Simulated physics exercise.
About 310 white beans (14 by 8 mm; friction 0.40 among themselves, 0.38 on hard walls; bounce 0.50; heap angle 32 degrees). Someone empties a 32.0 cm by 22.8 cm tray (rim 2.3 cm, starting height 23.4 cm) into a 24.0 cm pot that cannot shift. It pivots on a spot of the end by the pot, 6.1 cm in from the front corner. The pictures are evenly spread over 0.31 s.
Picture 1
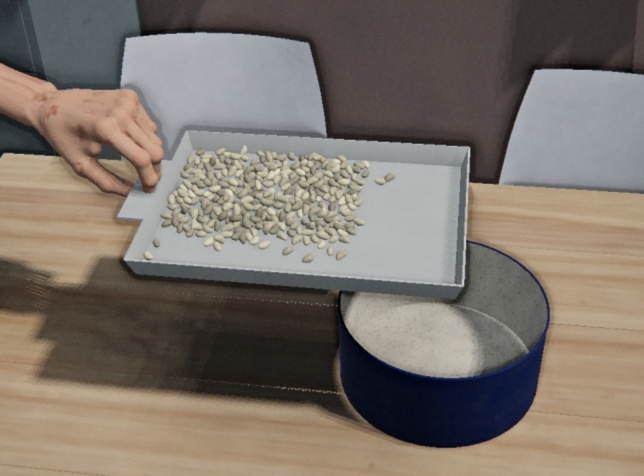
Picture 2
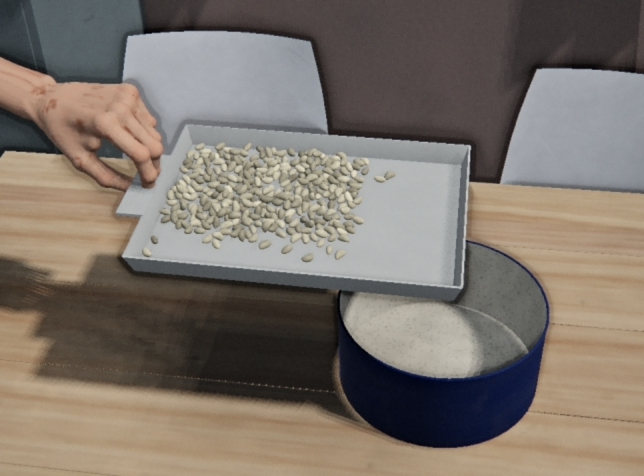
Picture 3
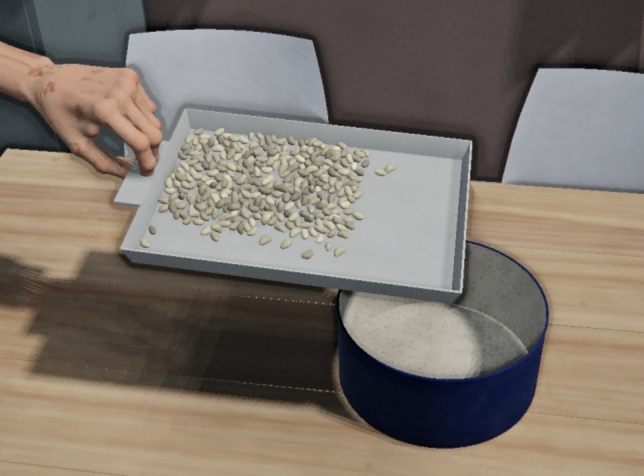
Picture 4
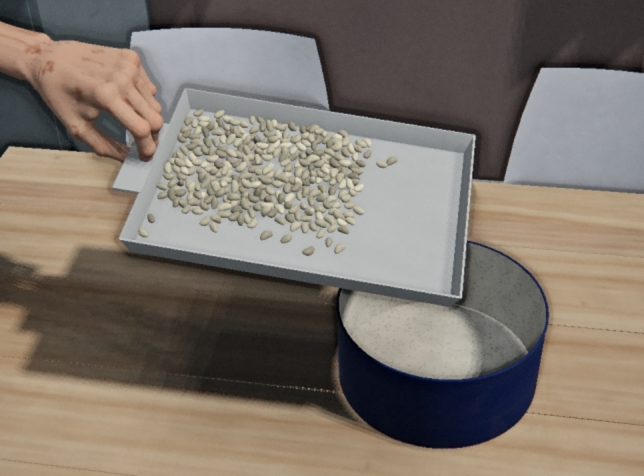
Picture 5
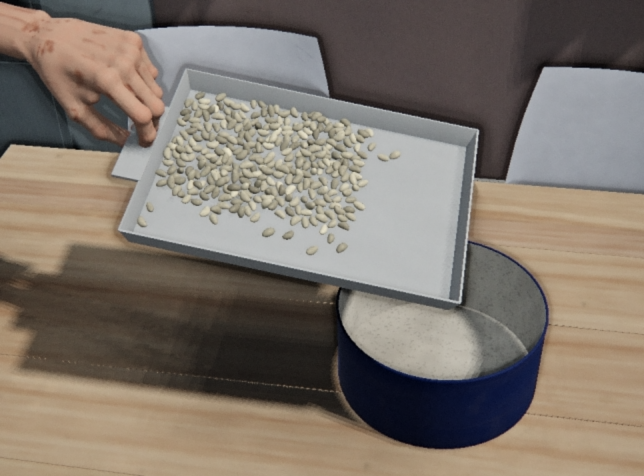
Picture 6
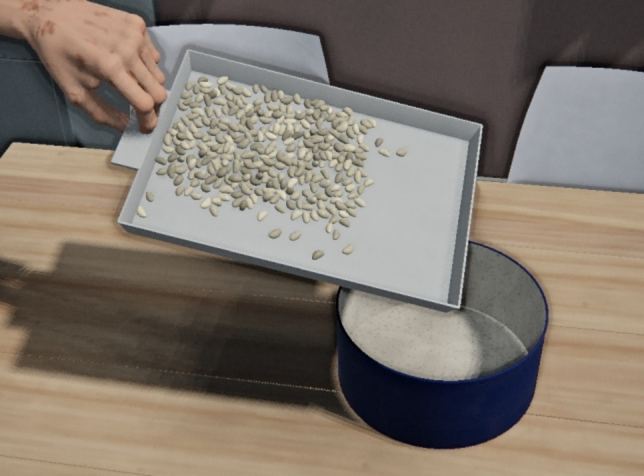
At a wooden table with pale chairs behind it, a hand at the left raises one end of a gray tray of whitish beans, steadily tilting it down toward the blue pot at right, while the beans stay mostly bunched together.
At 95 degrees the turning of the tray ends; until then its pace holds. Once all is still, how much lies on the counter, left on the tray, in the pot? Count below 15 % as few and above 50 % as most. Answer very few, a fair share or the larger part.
Counter the larger part, tray very few, pot very few.
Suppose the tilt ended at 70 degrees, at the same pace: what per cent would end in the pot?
Then about 0 per cent.
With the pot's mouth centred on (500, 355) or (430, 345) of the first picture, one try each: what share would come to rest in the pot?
Some 95 and 80 per cent.
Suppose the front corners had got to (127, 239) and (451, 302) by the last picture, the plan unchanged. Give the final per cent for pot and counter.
Pot 10, counter 90.
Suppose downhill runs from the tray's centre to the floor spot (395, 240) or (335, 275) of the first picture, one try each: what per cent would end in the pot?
About 30 and 10 per cent.
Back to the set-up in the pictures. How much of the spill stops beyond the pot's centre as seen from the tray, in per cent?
Roughly 90 per cent.
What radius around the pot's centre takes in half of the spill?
Some 22 cm.
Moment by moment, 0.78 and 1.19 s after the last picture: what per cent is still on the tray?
In turn: 30, 0.
Then, 0.47 s after the last picture, tilt 55 degrees; the tray holds 95 %, the pot 0 %.
Then, 0.78 s after the last picture, tilt 79 degrees; the tray holds 30 %, the pot 0 %.
Then, 1.19 s after the last picture, tilt 95 degrees; the tray holds 0 %, the pot 5 %.
In the end, counter 95 %, tray 0 %, pot 5 %.
